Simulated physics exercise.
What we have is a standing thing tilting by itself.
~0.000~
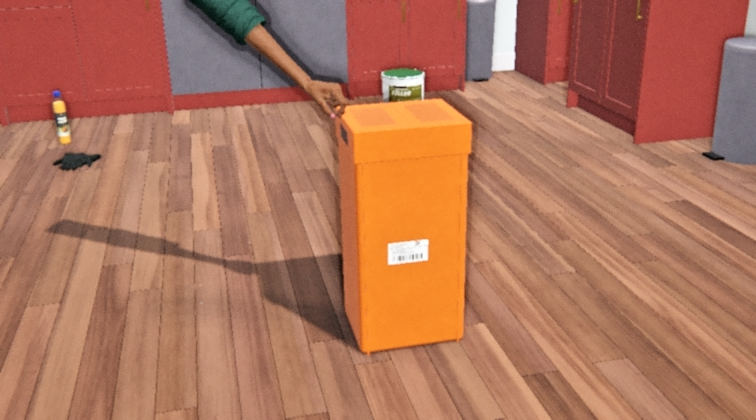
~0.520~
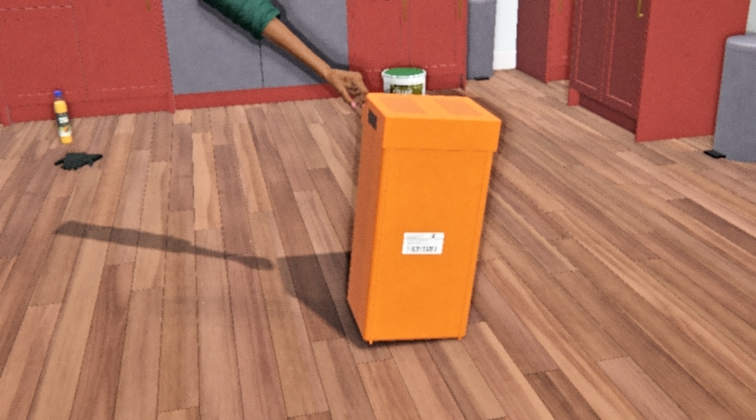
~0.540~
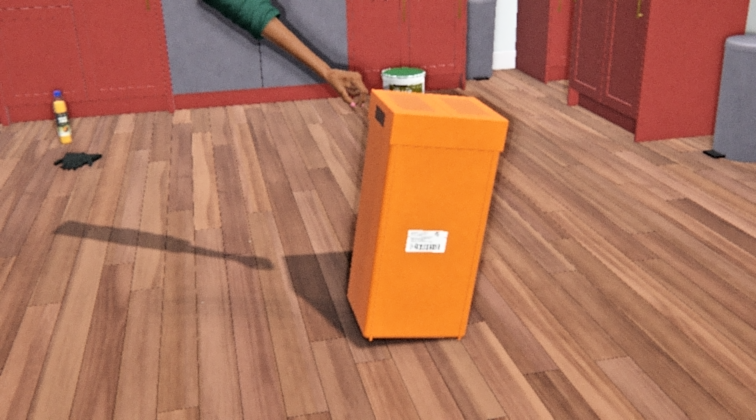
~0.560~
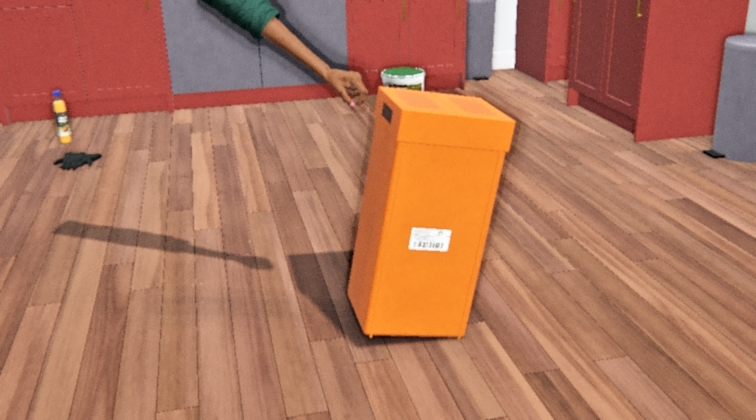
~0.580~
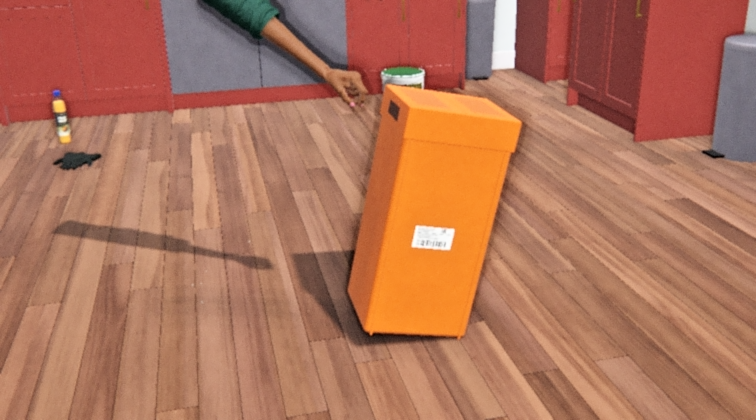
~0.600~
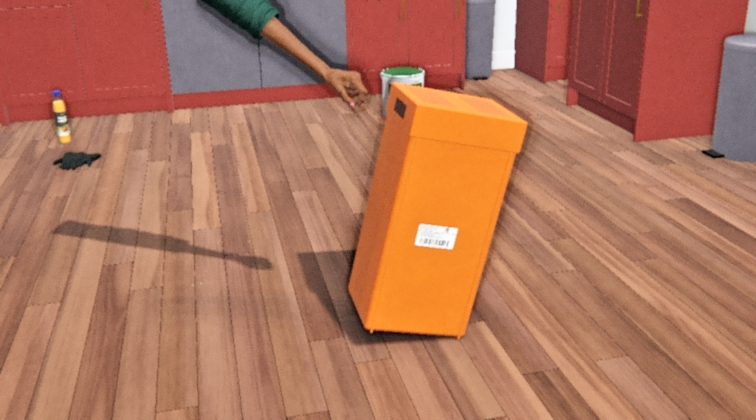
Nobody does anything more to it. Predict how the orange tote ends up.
Down.
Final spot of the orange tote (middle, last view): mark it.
It ends up close to (555, 259).
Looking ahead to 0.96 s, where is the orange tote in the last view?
Its middle will be near (467, 207).
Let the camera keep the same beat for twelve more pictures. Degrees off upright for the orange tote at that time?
By then, 25° from upright.
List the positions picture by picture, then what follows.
In the first frame, orange tote (401, 226) upright.
In the second frame, orange tote (416, 218) 7° off upright.
In the third frame, orange tote (420, 217) 9° off upright.
In the fourth frame, orange tote (423, 215) 11° off upright.
In the fifth frame, orange tote (427, 214) 12° off upright.
In the sixth frame, orange tote (430, 213) 14° off upright.
After 0.96 s, orange tote 32° off upright near (467, 207).
After 1.26 s, orange tote 54° off upright near (510, 215).
After 1.38 s, orange tote 74° off upright near (539, 235).
At rest (1.9 s), the orange tote goes down on its side, near (555, 259).
